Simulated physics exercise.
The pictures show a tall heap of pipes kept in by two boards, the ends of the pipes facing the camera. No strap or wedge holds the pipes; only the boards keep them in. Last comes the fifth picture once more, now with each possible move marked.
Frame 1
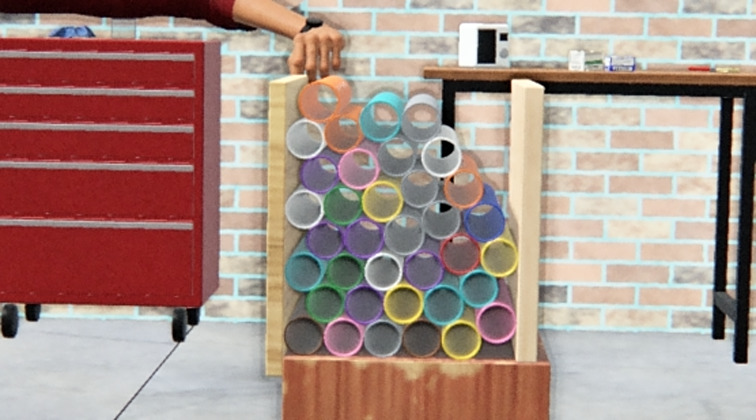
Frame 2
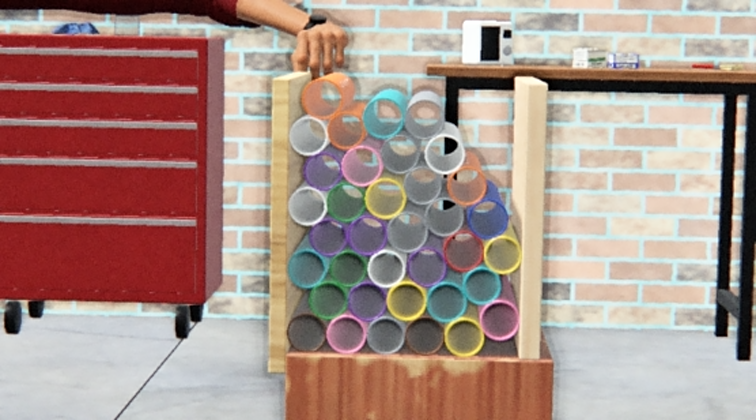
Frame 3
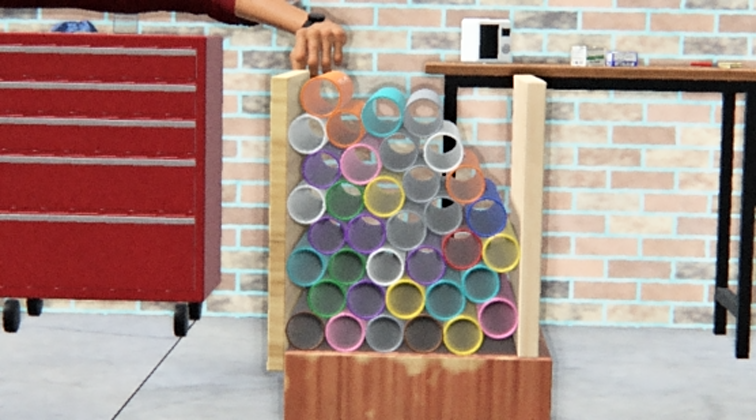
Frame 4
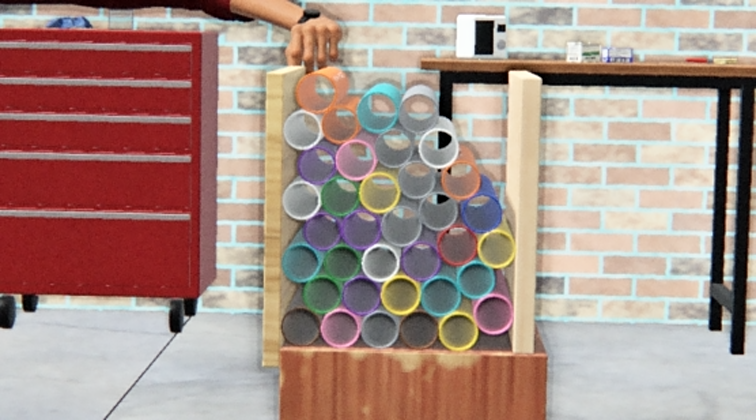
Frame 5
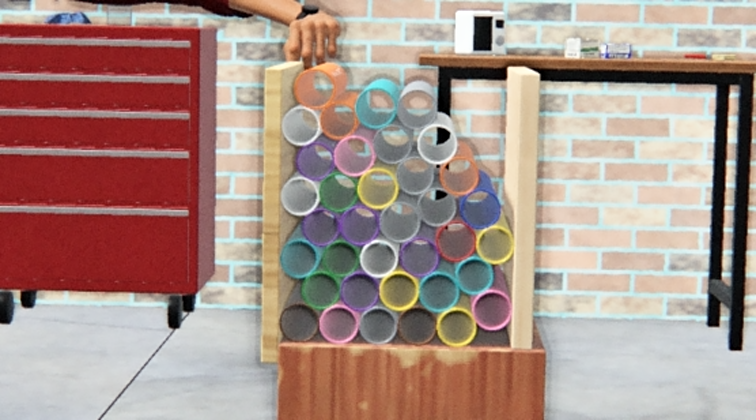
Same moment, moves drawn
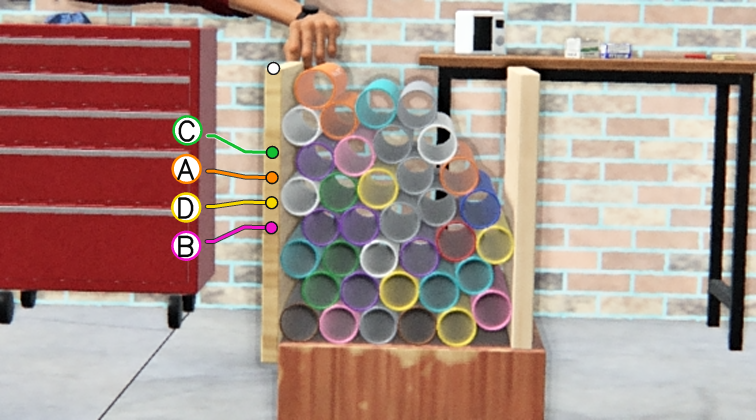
A hand rested at the top of the left board and barely moved, while the tall heap of colourful pipes stayed still between two upright boards, beside a red tool chest and a table.
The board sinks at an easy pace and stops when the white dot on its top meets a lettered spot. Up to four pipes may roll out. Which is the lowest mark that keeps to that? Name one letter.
B is the limit.
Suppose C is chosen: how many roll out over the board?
With C, none.
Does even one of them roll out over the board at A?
Yes.
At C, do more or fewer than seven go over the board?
Fewer than seven.
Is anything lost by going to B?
At B: Yes.
On the copy, A at (272, 178); B at (271, 228); C at (272, 152); D at (272, 202); the white dot at (274, 68).
On B. First, top of the board (281, 138).
Then, top of the board (280, 216).
Finally, top of the board (280, 227), two out over the board.
By contrast, A two out over the board; C none out over the board; D two out over the board.
